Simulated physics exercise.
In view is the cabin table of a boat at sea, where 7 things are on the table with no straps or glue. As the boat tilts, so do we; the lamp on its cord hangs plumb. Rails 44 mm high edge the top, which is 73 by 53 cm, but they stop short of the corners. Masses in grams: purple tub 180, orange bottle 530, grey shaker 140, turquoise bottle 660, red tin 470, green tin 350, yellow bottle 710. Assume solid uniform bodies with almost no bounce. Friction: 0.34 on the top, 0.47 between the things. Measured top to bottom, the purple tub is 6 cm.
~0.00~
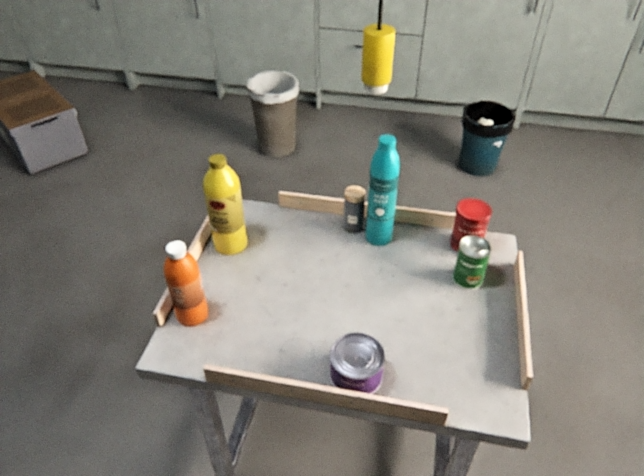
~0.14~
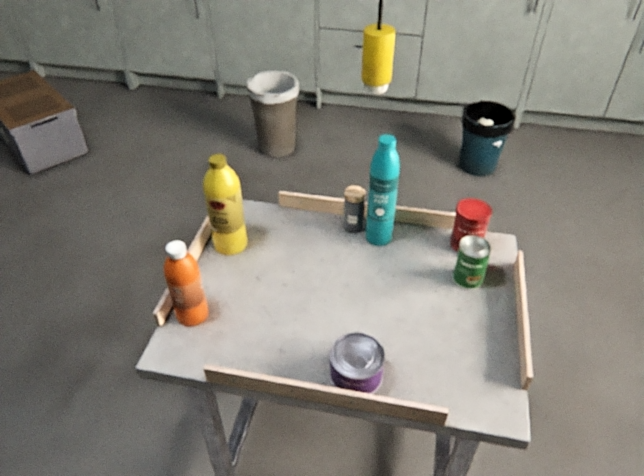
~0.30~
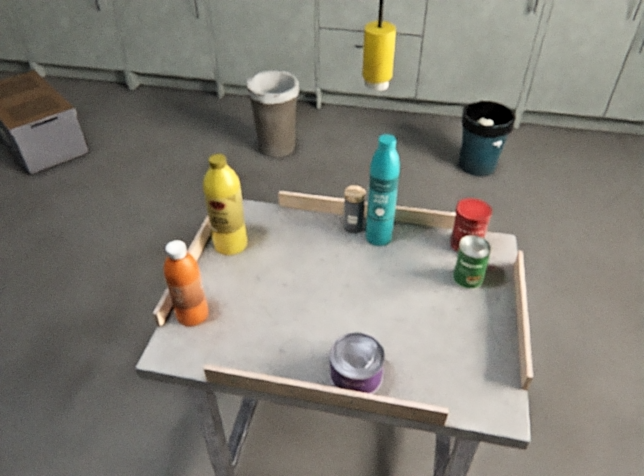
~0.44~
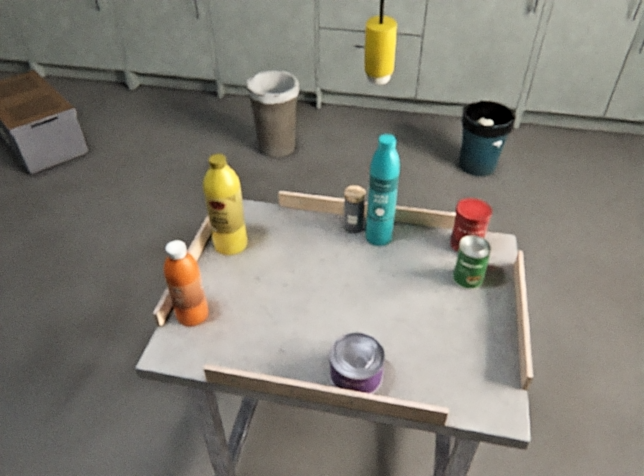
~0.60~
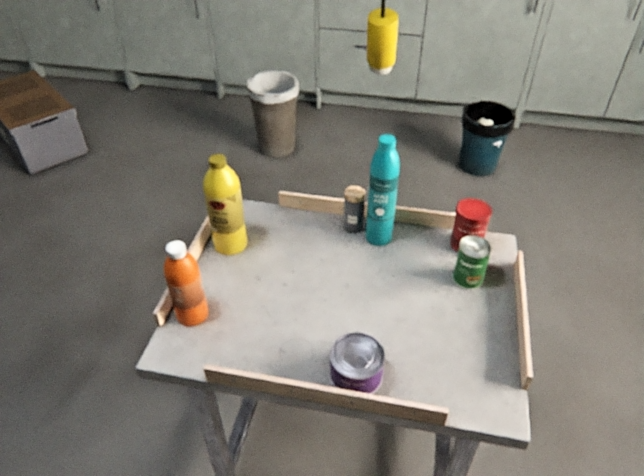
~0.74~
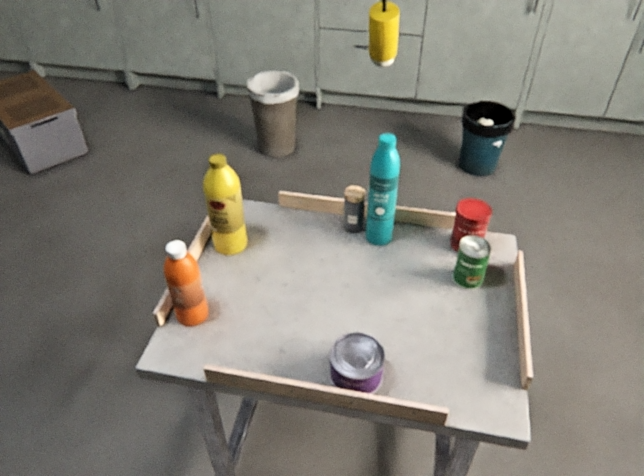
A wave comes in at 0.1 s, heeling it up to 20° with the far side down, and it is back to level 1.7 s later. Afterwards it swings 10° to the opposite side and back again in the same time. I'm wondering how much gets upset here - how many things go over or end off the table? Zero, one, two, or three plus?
A single thing to pick up.
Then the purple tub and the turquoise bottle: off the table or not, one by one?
The purple tub is still on the table; the turquoise bottle finishes off the table.
After 1.14 s, boat heeled 18°, far side down; turquoise bottle now off the table.
After 1.44 s, boat heeled 8°, far side down.
In the end (4.0 s), off the table, turquoise bottle; the other 6 under 5 cm from the start. In the last view, purple tub near (358, 361), orange bottle near (186, 279).
